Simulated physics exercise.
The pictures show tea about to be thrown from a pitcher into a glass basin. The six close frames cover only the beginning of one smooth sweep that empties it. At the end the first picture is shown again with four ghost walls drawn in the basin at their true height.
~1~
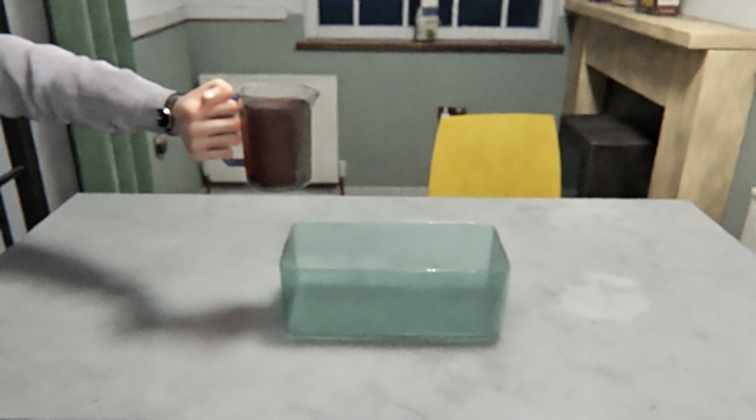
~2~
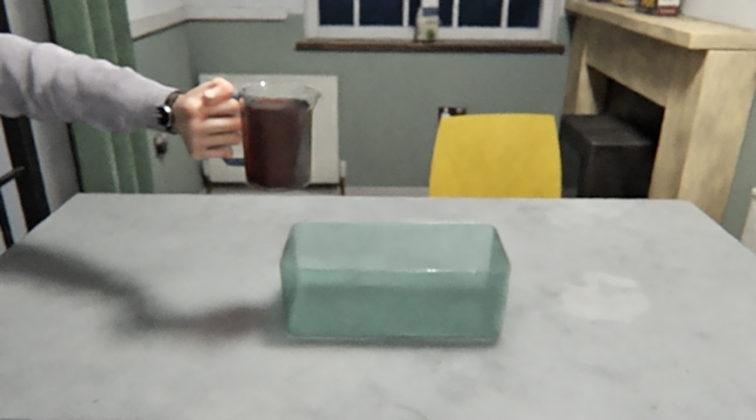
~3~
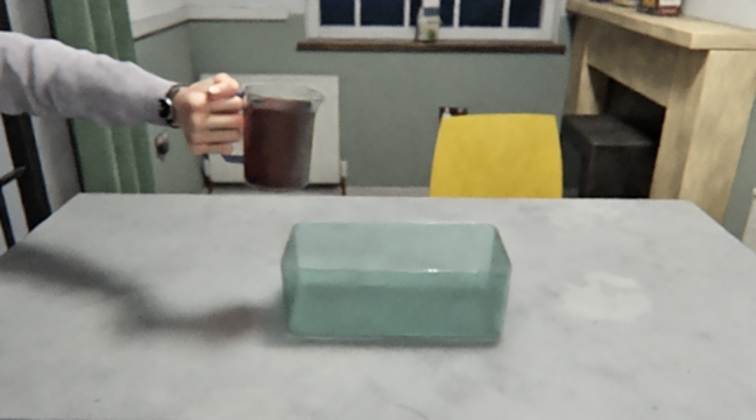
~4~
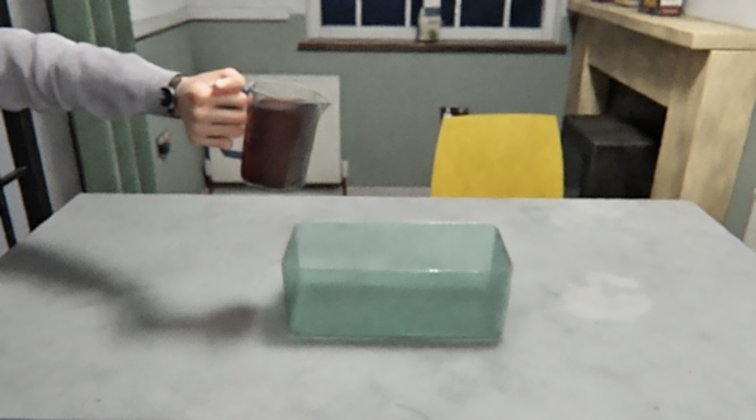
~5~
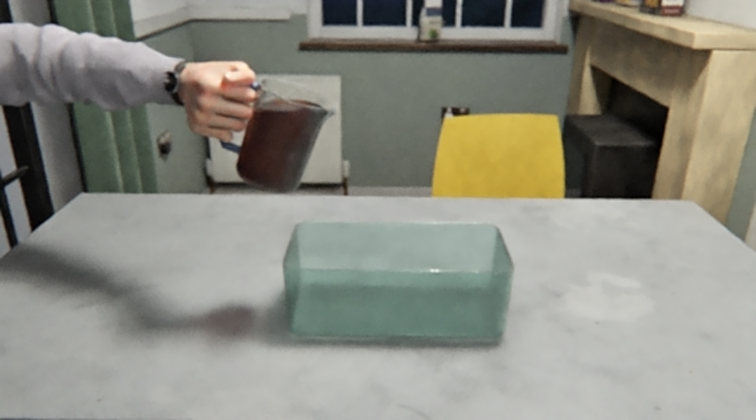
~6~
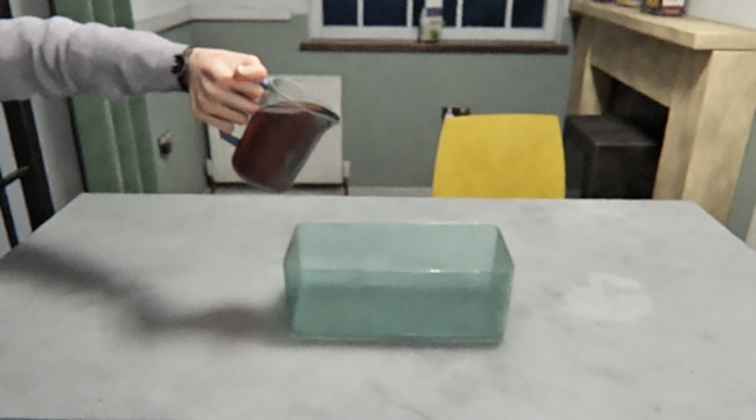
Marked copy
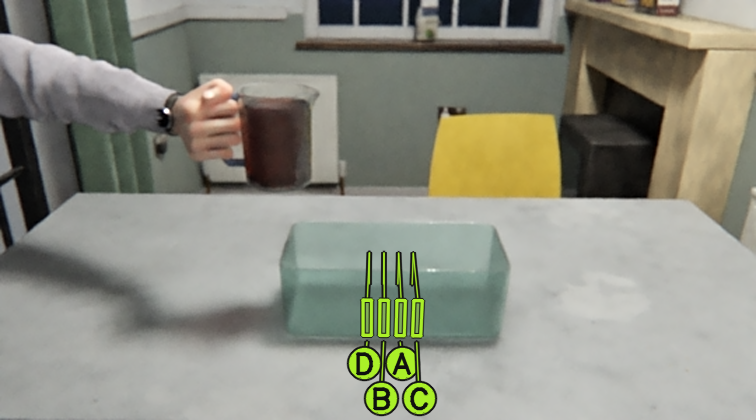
Hand holding a glass pitcher of dark reddish-brown tea above a glass basin on a grey table, gradually tilting it rightward.
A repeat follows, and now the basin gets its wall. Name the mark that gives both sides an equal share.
B is best.
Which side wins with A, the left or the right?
The left one.
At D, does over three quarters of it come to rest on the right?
Yes, it does.
In lime, A at (400, 342); B at (383, 341); C at (416, 342); D at (367, 341).
With A, about 88 % ends left of the wall and 4 % right of it; 9 % is lost outside.
With B, about 55 % ends left of the wall and 43 % right of it.
With C, about 94 % ends left of the wall and 3 % right of it; 3 % is lost outside.
With D, about 9 % ends left of the wall and 89 % right of it.
